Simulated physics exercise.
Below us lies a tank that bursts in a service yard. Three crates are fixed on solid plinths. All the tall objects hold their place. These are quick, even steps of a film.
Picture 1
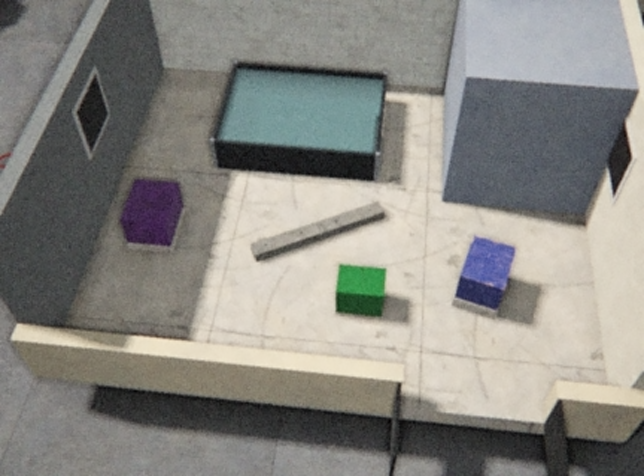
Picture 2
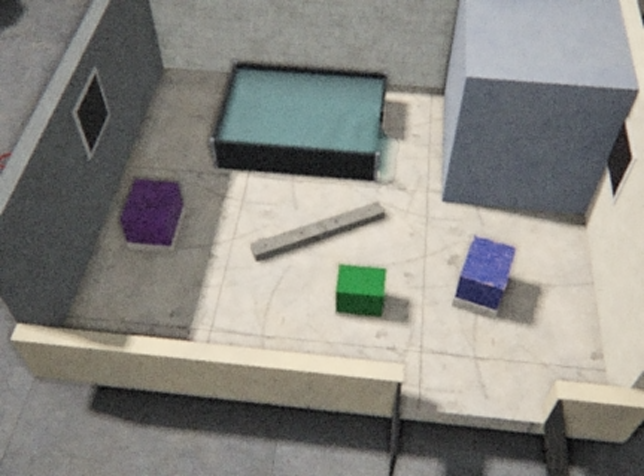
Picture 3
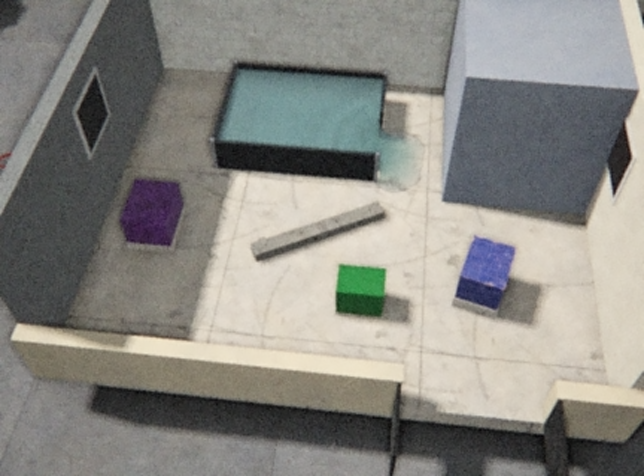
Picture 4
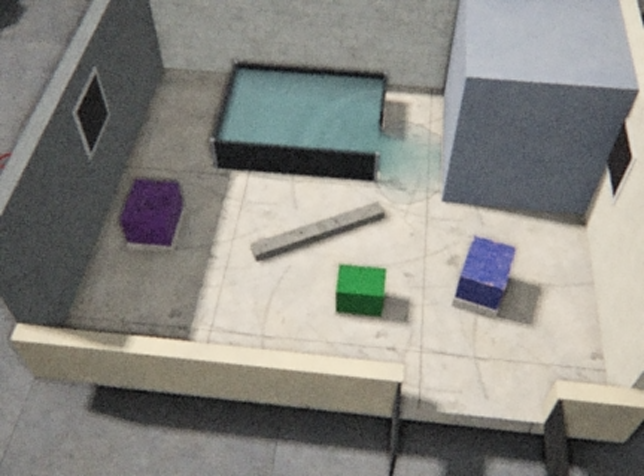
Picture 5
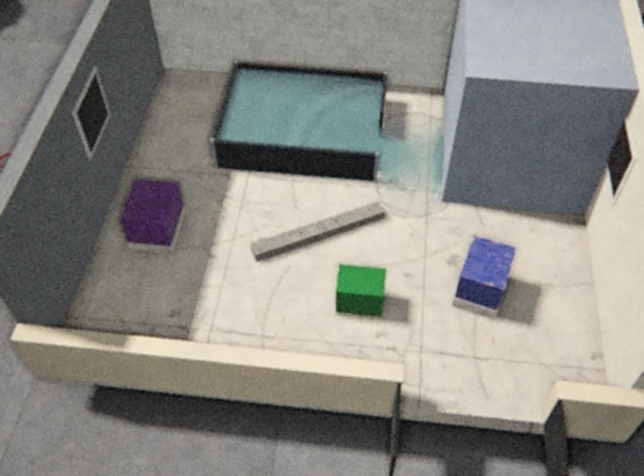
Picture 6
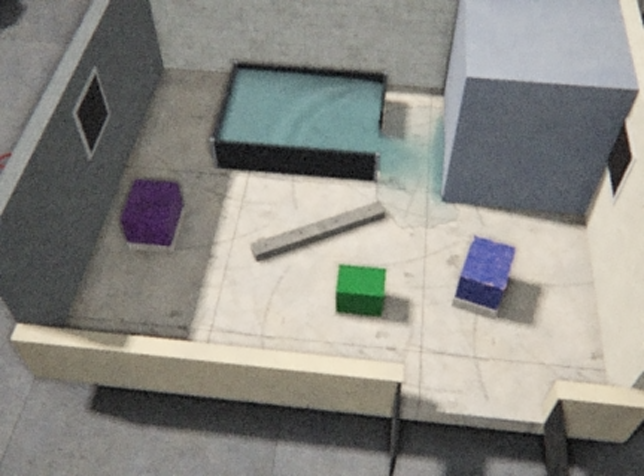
The video shows a walled yard with a dark-sided tank of teal water, coloured blocks and a grey bar; water pours from the tank's right side and spreads across the pale floor to the large blue-grey block.
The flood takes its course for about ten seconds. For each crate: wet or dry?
In the end: The green crate is wetted; the blue crate escapes dry; the purple crate escapes dry.
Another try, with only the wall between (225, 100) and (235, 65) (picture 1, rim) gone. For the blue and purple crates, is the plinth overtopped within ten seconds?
One by one: Blue remains dry; purple ends up wet.
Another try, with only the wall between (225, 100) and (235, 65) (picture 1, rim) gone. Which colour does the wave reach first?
I say the one in purple.
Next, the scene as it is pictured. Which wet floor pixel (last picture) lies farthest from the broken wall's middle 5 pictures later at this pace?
Near (480, 268).
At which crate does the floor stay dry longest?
It is the purple-painted one.
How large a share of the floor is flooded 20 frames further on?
Close to 45 %.
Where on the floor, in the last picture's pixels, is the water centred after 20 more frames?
Near (342, 157).
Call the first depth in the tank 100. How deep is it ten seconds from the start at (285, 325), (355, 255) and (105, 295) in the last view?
Roughly 4, 6 and 20 per cent, in turn.
A moment on, water covers 10 % of the floor; the green crate not reached, the blue crate water round its plinth, the purple crate not reached.
Next, water covers 25 % of the floor; the green crate water round its plinth, the blue crate water round its plinth, the purple crate not reached.
Then, water covers 45 % of the floor; the green crate water round its plinth, the blue crate water round its plinth, the purple crate not reached.
Later, water covers 75 % of the floor; the green crate water round its plinth, the blue crate water round its plinth, the purple crate water round its plinth.
In the end, water covers 95 % of the floor; the green crate was topped, the blue crate stayed above the water, the purple crate stayed above the water.
